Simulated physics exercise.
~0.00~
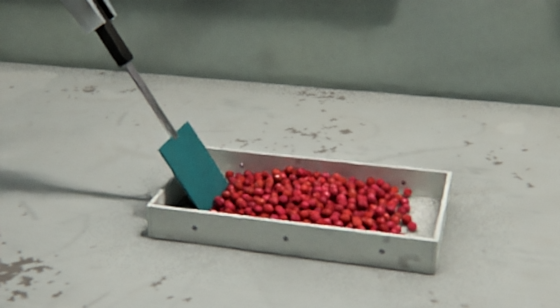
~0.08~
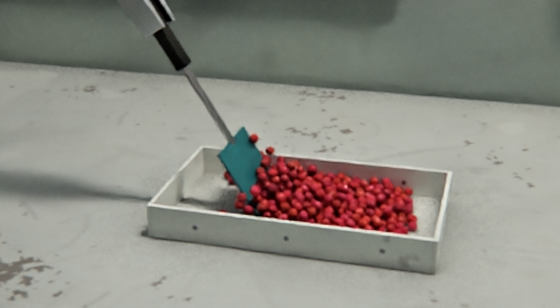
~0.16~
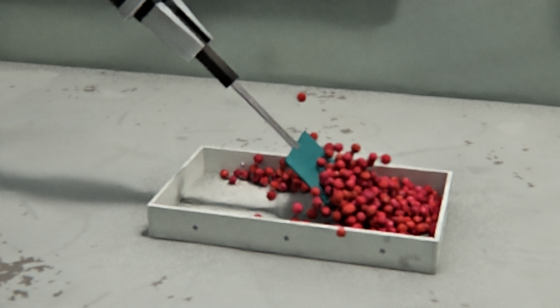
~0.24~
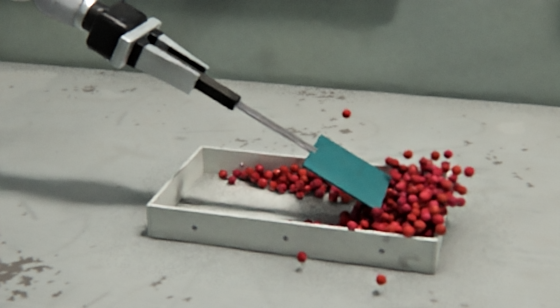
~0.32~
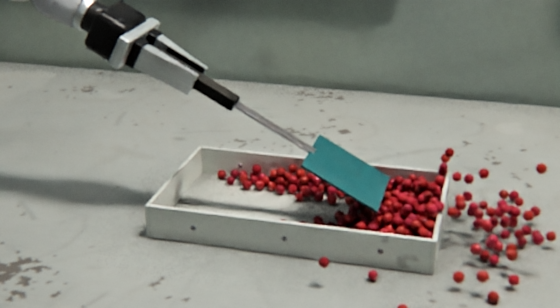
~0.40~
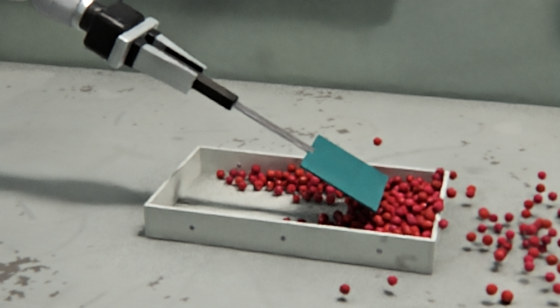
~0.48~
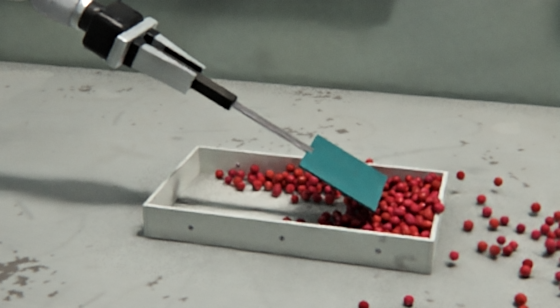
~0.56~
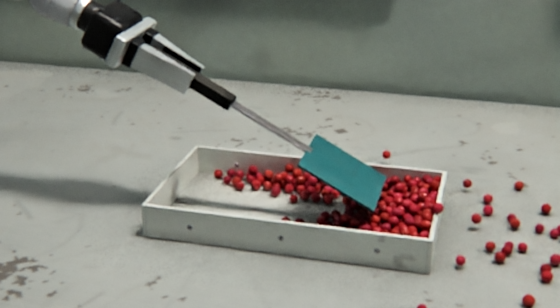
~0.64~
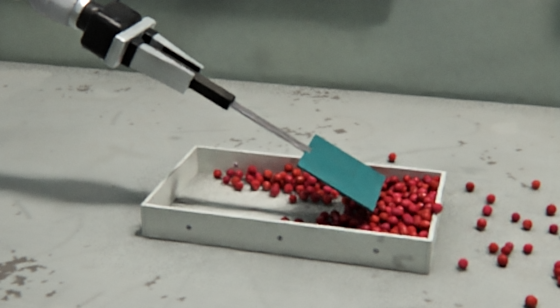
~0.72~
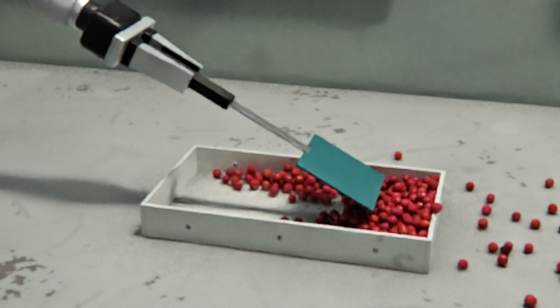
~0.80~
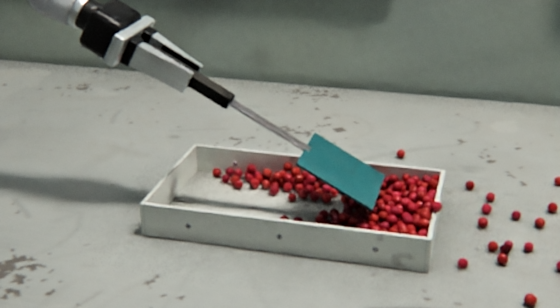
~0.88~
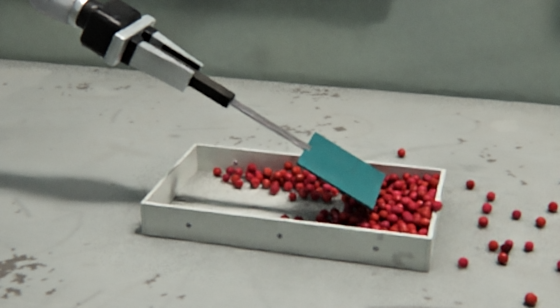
On a scuffed grey tabletop, a robot arm swept a teal spatula rightward through a shallow white tray of red beads, flattening the blade as it stopped; some beads flew over the edges and scattered, mostly to the right, while most stayed heaped inside.
